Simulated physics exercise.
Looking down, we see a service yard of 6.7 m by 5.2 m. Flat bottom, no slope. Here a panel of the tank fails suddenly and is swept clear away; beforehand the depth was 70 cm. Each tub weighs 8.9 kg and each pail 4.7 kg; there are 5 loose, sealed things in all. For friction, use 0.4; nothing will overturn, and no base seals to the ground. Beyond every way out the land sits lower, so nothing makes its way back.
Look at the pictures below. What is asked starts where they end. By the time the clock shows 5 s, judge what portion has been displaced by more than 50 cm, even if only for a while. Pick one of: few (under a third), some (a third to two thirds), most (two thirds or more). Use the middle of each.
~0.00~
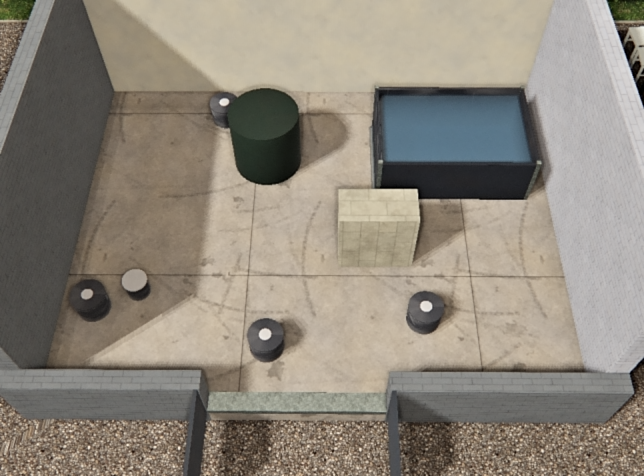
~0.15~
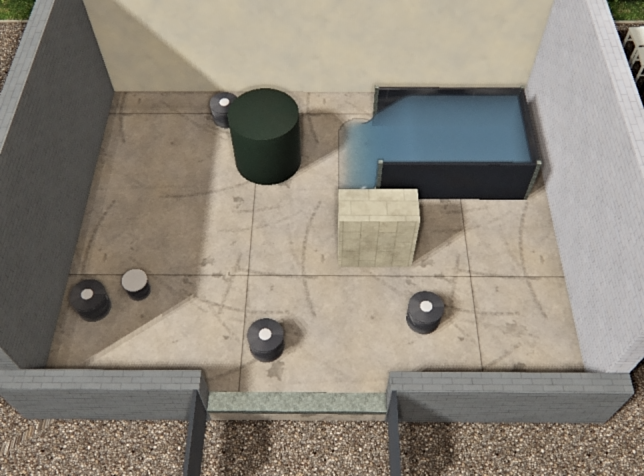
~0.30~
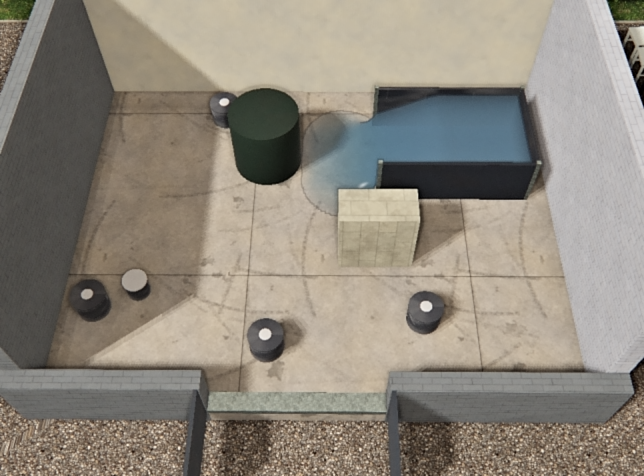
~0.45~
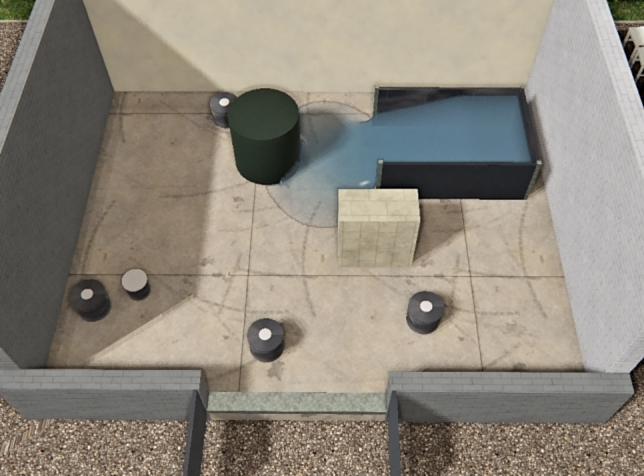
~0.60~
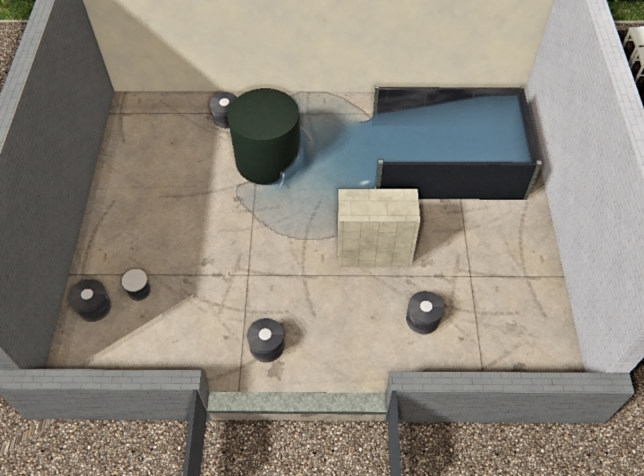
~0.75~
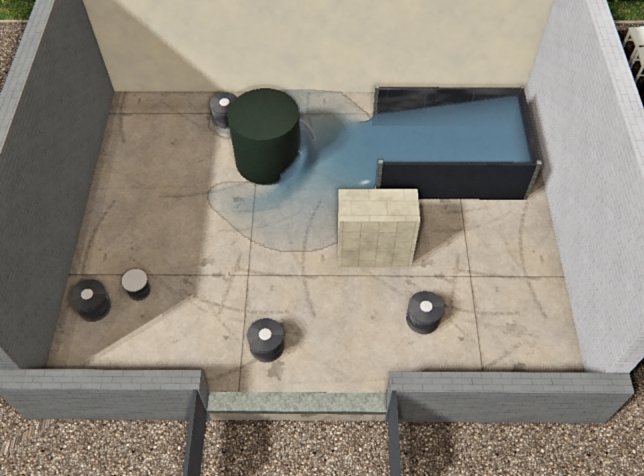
Most.
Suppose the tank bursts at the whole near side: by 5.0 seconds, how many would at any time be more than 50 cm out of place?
That gives 3 of them.
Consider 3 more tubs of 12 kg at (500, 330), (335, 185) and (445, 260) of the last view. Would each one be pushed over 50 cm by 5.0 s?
Respectively: Doesn't reach it; tops it; doesn't reach it.
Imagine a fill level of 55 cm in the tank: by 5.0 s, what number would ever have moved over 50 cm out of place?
Under that setup the answer is 4.
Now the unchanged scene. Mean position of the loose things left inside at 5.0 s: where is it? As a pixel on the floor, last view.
Around (215, 335).
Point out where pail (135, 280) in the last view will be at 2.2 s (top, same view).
About pixel (104, 304).
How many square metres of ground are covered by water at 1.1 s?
At that time the wet patch spans about 11.0 m2.
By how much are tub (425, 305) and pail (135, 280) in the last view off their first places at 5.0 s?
Distances: 0 cm; 120 cm.
After 1.1 s 0 of 5 are over 50 cm from their spots; 0 afloat.
After 2.2 s 1 of 5 are over 50 cm from their spots; 0 afloat.
After 3.5 s 4 of 5 are over 50 cm from their spots; 3 afloat.
After 5.0 s 4 of 5 are over 50 cm from their spots, and 4 have been at some point; 3 afloat.
